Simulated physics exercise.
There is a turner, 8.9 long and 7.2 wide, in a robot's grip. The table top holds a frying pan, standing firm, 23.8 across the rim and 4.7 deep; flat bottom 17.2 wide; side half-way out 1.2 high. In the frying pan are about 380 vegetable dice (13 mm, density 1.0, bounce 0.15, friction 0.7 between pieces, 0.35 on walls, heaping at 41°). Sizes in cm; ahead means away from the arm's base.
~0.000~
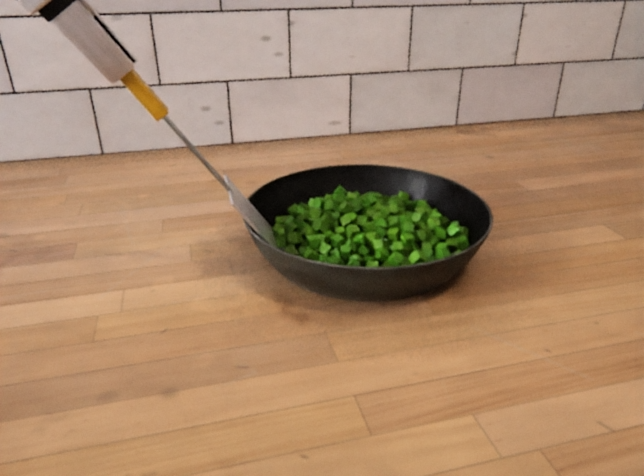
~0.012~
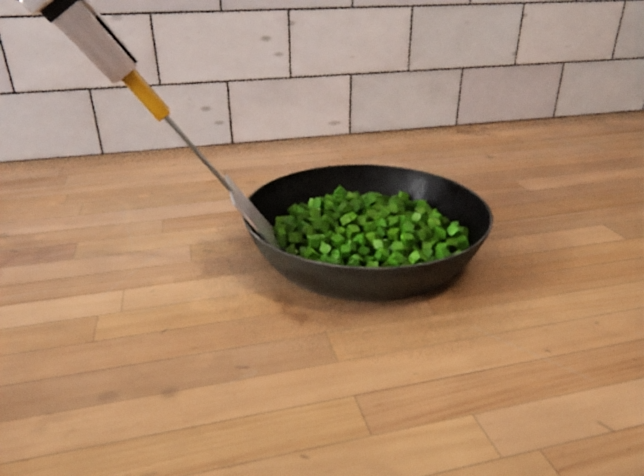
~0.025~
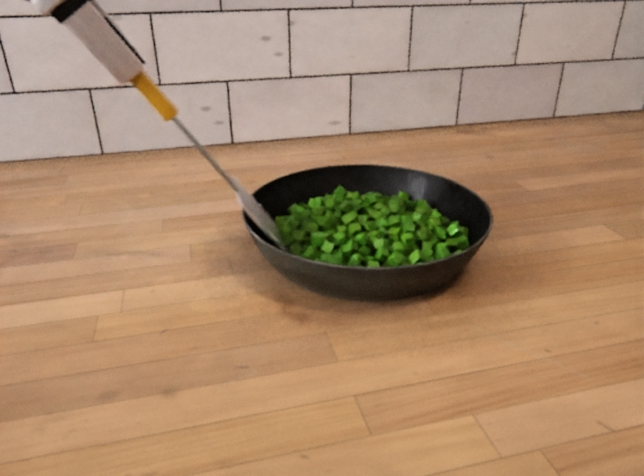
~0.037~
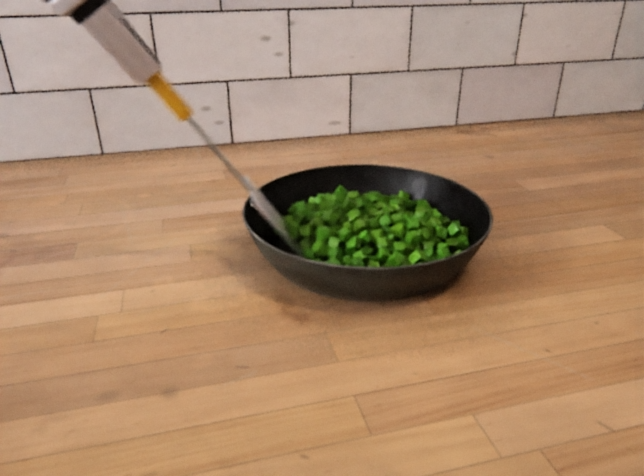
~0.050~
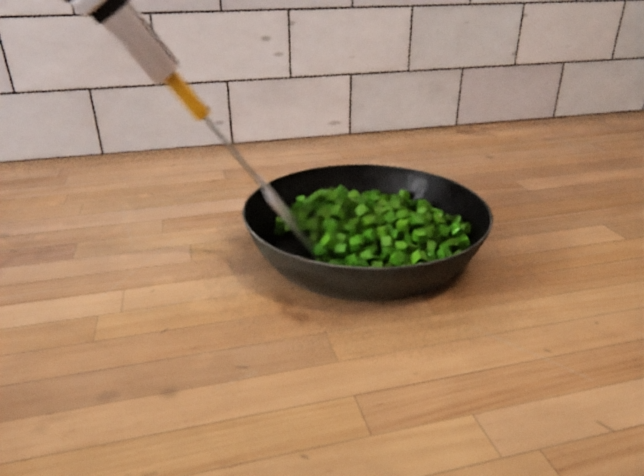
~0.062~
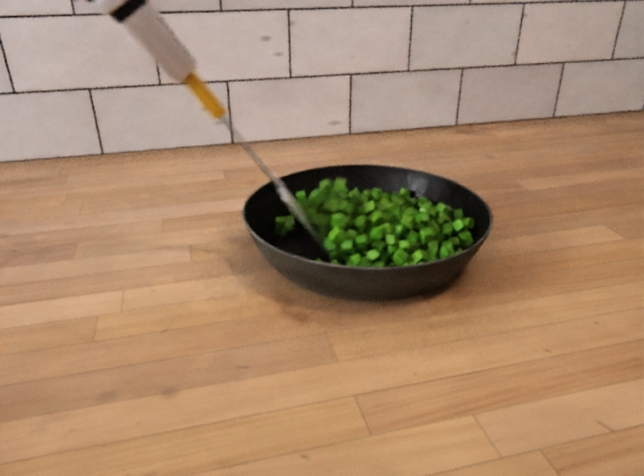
A robotic arm holding a turner rested its blade at the left side of a black frying pan of green vegetable dice, then slid it rightward, pushing the pieces into a slightly higher heap.
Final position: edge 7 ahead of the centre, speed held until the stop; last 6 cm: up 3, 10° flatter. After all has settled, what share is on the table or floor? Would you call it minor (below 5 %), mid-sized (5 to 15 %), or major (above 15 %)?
I would call it major.
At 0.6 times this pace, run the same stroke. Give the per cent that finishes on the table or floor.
About 10 per cent.
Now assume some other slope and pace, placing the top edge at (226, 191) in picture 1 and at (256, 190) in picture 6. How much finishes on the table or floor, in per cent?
Near 10 in a hundred.
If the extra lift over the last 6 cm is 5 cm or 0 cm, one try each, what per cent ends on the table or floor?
Close to 25 and 10 percent respectively.
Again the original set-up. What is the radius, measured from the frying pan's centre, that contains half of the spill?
Looks like roughly 24 centimetres to me.
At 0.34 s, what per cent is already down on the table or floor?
Share at that moment: Roughly 25 %.
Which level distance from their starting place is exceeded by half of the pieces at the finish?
Somewhere about 4 centimetres, I'd say.
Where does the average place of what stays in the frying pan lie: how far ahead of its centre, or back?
The balance point is about 3.5 cm ahead.
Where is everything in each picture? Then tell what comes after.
In the first frame, turner top edge at (228, 189), sloping 56°; upper third of the load around (358, 223), from x 280 to 460, top at y 195; 380 in the frying pan.
In the second frame, turner top edge at (230, 189), sloping 56°; upper third of the load around (358, 223), from x 280 to 460, top at y 195.
In the third frame, turner top edge at (236, 189), sloping 56°; upper third of the load around (356, 222), from x 280 to 460, top at y 195.
In the fourth frame, turner top edge at (249, 189), sloping 56°; upper third of the load around (357, 221), from x 280 to 460, top at y 195.
In the fifth frame, turner top edge at (264, 188), sloping 56°; upper third of the load around (358, 218), from x 280 to 465, top at y 190.
In the sixth frame, turner top edge at (279, 186), sloping 56°; upper third of the load around (364, 215), from x 280 to 470, top at y 185; 380 in the frying pan.
By 0.09 s, sloping 56°, highest piece 8 above the table; 380 in the frying pan.
By 0.12 s, sloping 52°, highest piece 9 above the table; 380 in the frying pan.
By 0.34 s, sloping 46°, highest piece 7 above the table; 284 in the frying pan, 87 on the table or floor, 9 on the blade or in flight.
By 1.39 s, sloping 46°, highest piece 6 above the table; 283 in the frying pan, 97 on the table or floor.
Final count, 283 in the frying pan, 97 on the table or floor. That is 26 % on the table or floor.
